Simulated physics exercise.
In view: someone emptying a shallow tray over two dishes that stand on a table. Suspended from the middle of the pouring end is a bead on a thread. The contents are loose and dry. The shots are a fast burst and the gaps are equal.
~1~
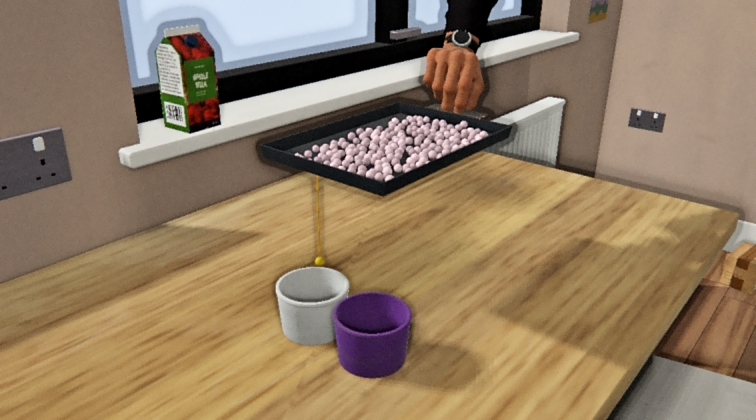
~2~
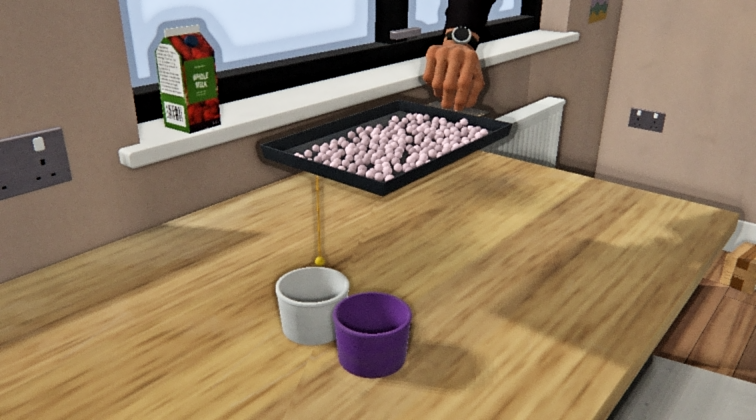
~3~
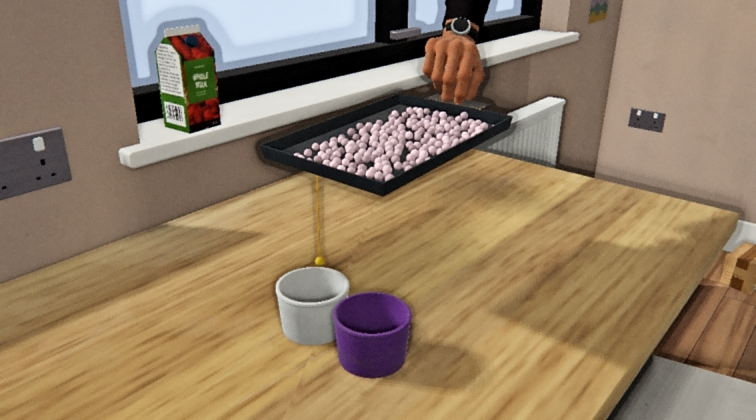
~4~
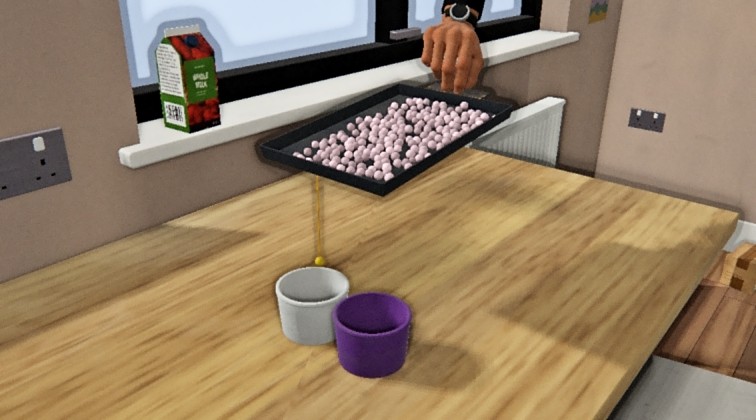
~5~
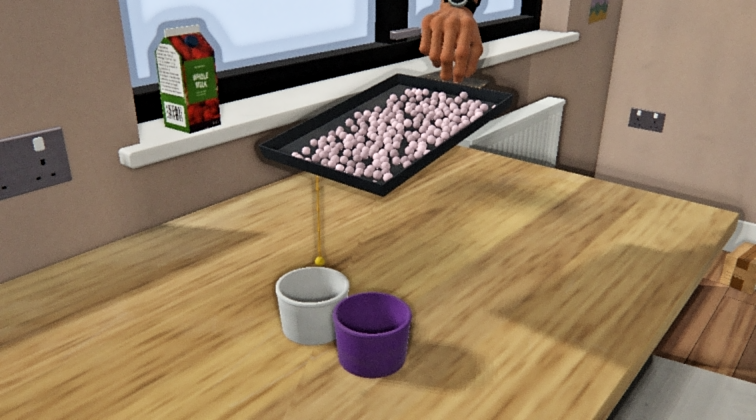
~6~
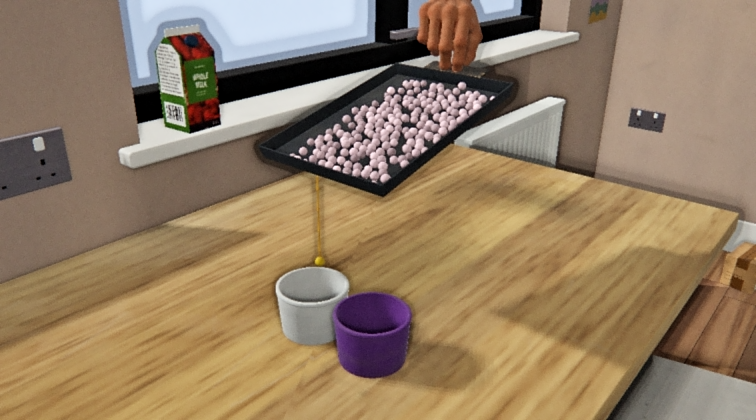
A hand wearing a dark-strapped watch holds the far end of a black tray of pale pink balls above a wooden table, seen from slightly above in a room with a window. A yellow bead hangs on a thread below the tray's near end, over a white dish beside a purple one, with a green-and-red carton on the sill. The hand gradually raises the far end, tilting the tray toward the dishes while the balls shift slightly and the camera stays still.
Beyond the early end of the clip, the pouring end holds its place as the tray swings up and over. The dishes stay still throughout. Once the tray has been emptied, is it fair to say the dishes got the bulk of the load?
No, they got less than half.
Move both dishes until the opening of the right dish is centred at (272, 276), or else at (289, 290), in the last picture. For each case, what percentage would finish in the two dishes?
30 per cent the first time, 50 per cent the second time.
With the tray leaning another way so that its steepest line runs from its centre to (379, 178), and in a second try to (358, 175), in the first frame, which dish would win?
Result - first place: The right side, second place: The right side.
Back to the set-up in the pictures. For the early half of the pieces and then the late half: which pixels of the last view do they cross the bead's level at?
I'd say around (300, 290) at first, then around (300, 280).
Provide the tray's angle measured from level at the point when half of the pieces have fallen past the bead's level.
About 95° of tilt.
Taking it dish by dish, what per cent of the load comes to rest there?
So the left dish keeps 20 per cent, and the right one keeps 10 per cent.
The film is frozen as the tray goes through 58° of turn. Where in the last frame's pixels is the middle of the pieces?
Roughly at (340, 138).
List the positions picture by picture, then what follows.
In the first frame, corners of the pouring end near (264, 145) and (383, 181), level; middle of the load near (394, 147), sugar pearls; left dish near (288, 317); right dish near (348, 348); bead on its thread near (320, 261).
In the second frame, corners of the pouring end near (264, 145) and (383, 181), level; middle of the load near (394, 146).
In the third frame, corners of the pouring end near (263, 145) and (383, 182), tipped barely, level across its low end; middle of the load near (394, 143).
In the fourth frame, corners of the pouring end near (263, 145) and (382, 182), tipped a little, level across its low end; middle of the load near (394, 138).
In the fifth frame, corners of the pouring end near (262, 145) and (382, 183), tipped a little, level across its low end; middle of the load near (392, 133).
In the sixth frame, corners of the pouring end near (262, 145) and (381, 183), tipped a little, level across its low end; middle of the load near (390, 129), near a third on the move; left dish near (288, 317); right dish near (348, 348).
Shortly afterwards, tray tipped steeply; all but a few on the tray; only a few in the right dish; only a few in the air.
Next, tray tipped right over; a little on the tray; a little in the right dish; a little in the left dish; near half outside both; near a quarter in the air.
Some moments later, tray tipped past a quarter turn; a little in the right dish; near a quarter in the left dish; near two thirds outside both.
In the end, tray tipped past a quarter turn; a little in the right dish; near a quarter in the left dish; near two thirds outside both.
